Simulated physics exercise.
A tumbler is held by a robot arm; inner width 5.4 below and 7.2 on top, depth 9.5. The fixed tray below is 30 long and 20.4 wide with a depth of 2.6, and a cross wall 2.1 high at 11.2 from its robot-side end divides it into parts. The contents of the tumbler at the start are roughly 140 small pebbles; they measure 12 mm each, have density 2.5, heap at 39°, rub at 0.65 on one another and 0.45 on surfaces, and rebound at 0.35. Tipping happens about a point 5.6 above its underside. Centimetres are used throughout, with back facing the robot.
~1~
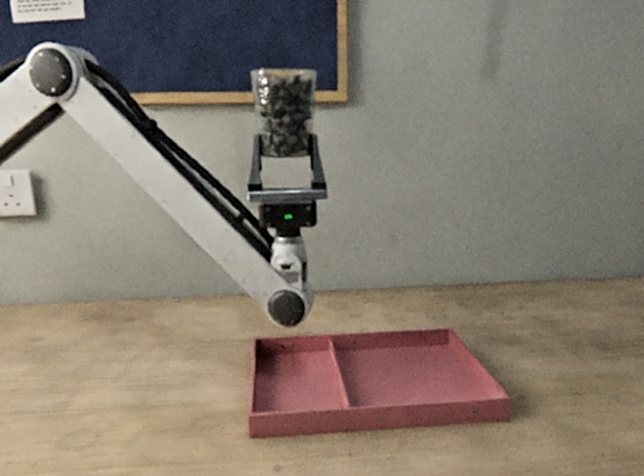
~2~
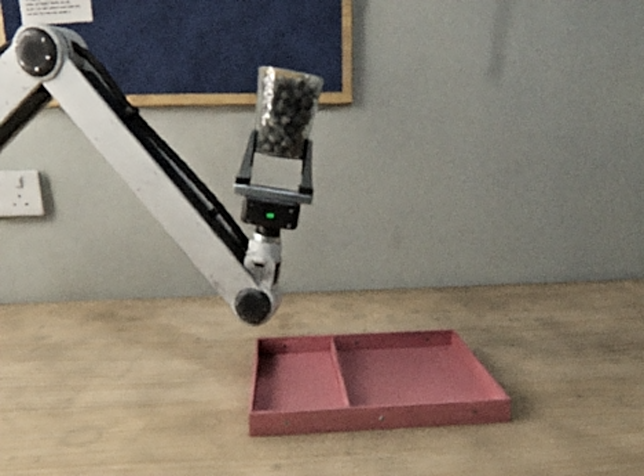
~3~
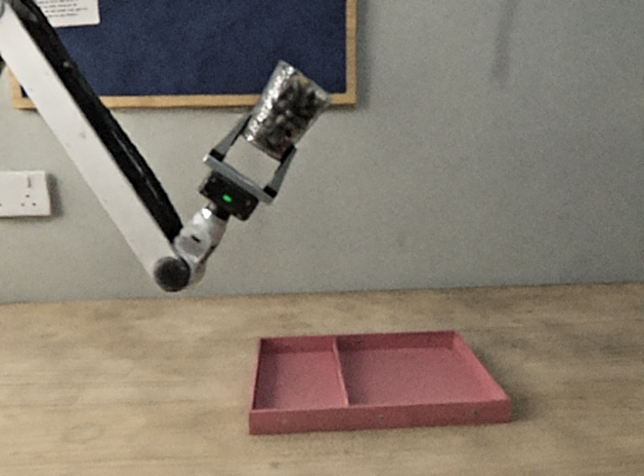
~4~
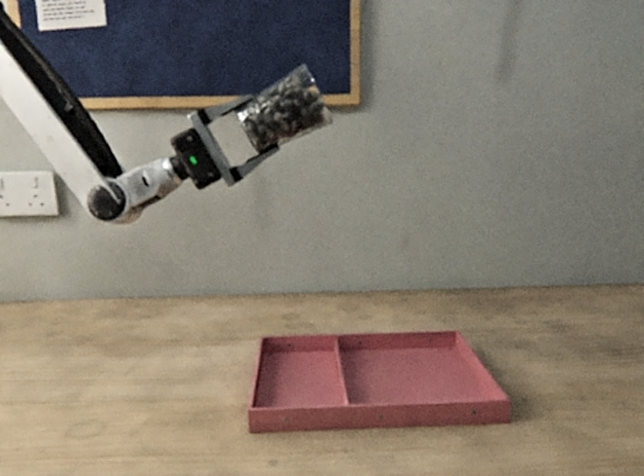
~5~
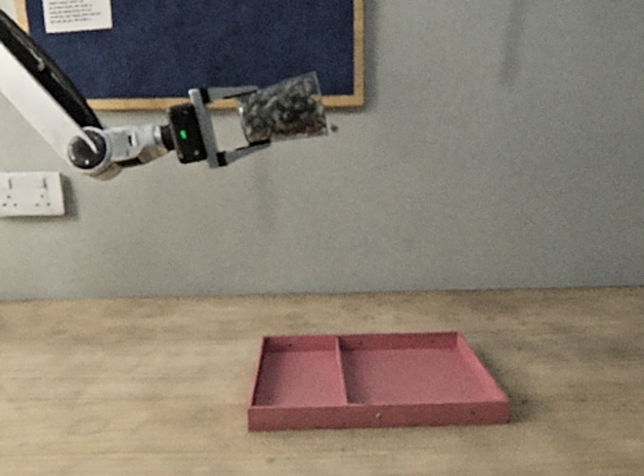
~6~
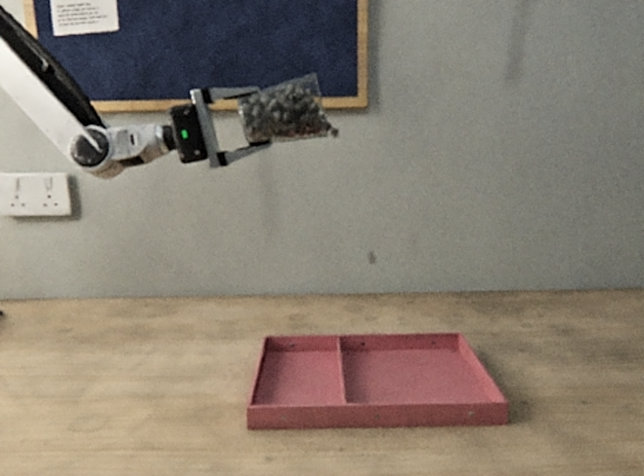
A robot arm tilts a clear tumbler of dark pebbles rightward until nearly sideways.
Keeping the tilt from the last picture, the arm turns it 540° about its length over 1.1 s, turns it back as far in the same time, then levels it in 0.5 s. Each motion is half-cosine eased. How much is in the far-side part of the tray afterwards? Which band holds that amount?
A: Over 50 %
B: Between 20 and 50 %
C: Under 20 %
Answer: B.
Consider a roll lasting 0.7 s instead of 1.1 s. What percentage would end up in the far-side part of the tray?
Then: Approx. 20 %.
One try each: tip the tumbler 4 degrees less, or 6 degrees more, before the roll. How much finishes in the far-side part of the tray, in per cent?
Roughly 20 % on the first try and 60 % on the second.
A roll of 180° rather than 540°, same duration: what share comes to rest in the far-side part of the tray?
I'd put it at about 25 %.
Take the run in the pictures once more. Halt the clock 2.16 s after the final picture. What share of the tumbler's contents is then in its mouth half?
45 percent or so.
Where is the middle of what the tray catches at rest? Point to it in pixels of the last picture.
Middle: Close to (391, 378).
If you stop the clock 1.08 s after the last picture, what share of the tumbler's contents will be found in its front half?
Front-half share of contents: Approx. 45 per cent.
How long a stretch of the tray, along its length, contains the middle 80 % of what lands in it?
That stretch is around 10 cm long.
Then, 1.08 s after the last picture, tipped 79°, highest piece 39 above the table; 114 in the tumbler, 22 in the far-side part, 1 on the table or floor, 7 in flight or on a rim.
Then, 2.16 s after the last picture, tipped 79°, highest piece 38 above the table; 94 in the tumbler, 41 in the far-side part, 2 on the table or floor, 1 in the robot-side part, 6 in flight or on a rim.
Then, 2.90 s after the last picture, upright, highest piece 40 above the table; 93 in the tumbler, 48 in the far-side part, 2 on the table or floor, 1 in the robot-side part.
Then, 3.60 s after the last picture, upright, highest piece 40 above the table; 93 in the tumbler, 48 in the far-side part, 2 on the table or floor, 1 in the robot-side part.
Final count, 93 in the tumbler, 48 in the far-side part, 2 on the table or floor, 1 in the robot-side part. That is 33 % in the far-side part of the tray.
